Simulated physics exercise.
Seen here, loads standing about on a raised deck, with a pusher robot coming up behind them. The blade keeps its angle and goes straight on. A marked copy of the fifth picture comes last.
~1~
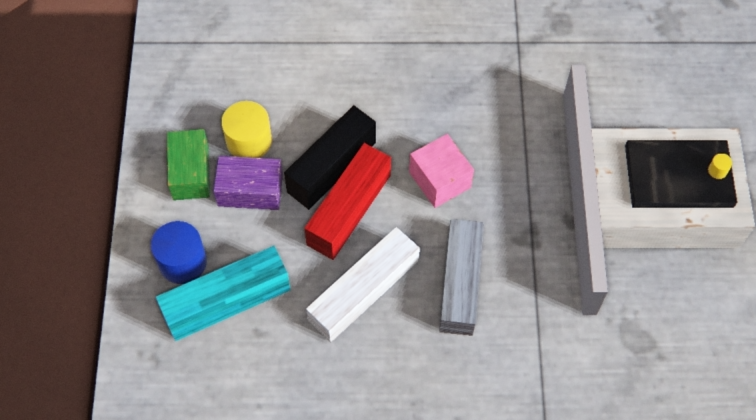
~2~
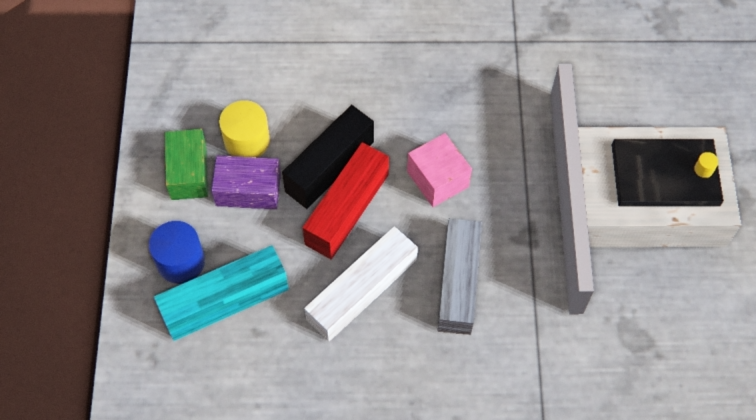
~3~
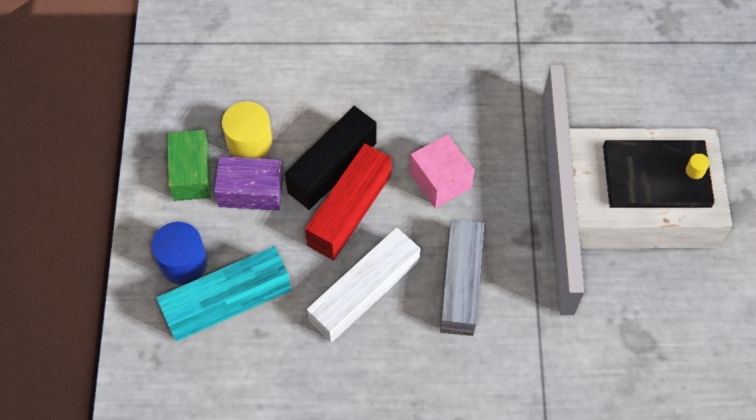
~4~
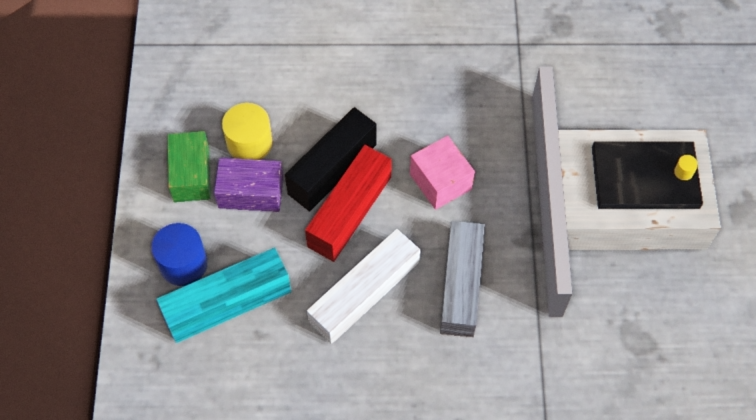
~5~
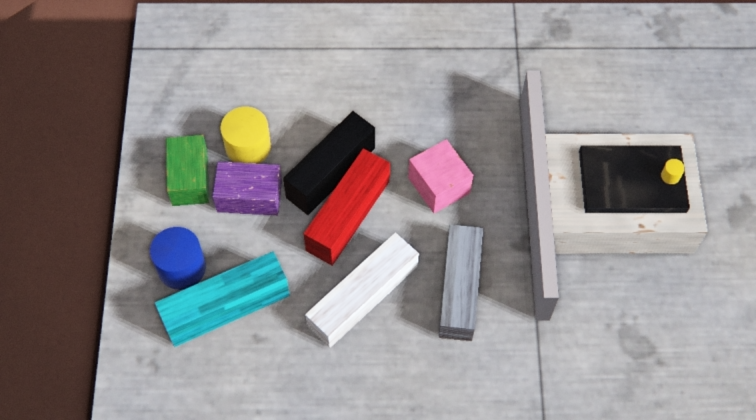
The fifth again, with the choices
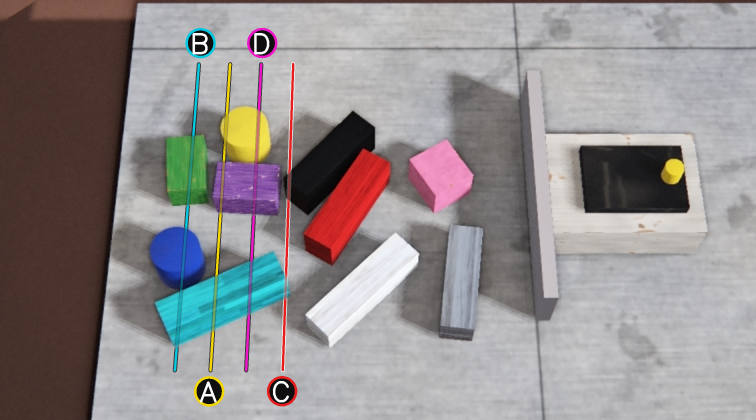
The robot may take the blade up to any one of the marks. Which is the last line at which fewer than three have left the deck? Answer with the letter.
As far as mark D.
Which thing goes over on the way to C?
The green crate.
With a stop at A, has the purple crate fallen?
Yes.
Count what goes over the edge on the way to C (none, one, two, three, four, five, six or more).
One.
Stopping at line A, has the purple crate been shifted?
Yes.
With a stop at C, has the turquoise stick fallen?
No.
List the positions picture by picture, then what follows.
Black stick (331, 157); grey stick (461, 277); purple crate (249, 184), in the first picture.
Robot (659, 171); yellow canister (245, 130), in the second picture.
Robot (650, 173); blue canister (180, 253), in the third picture.
Robot (639, 174); green crate (189, 167), in the fourth picture.
Robot (626, 178); white stick (362, 289); black stick (330, 163); grey stick (461, 282), in the fifth picture.
On the marked copy, A at (221, 207); B at (188, 207); C at (288, 207); D at (254, 207).
Taking D. A third of the way, robot (522, 178); white stick (349, 292); grey stick (414, 283).
Two thirds of the way, robot (418, 178); green crate (154, 159); purple crate (196, 179).
When it is over, robot (340, 179); green crate over the edge; purple crate over the edge; two fallen.
As for the rest, A drops three; B drops five; C is within the limit but short.
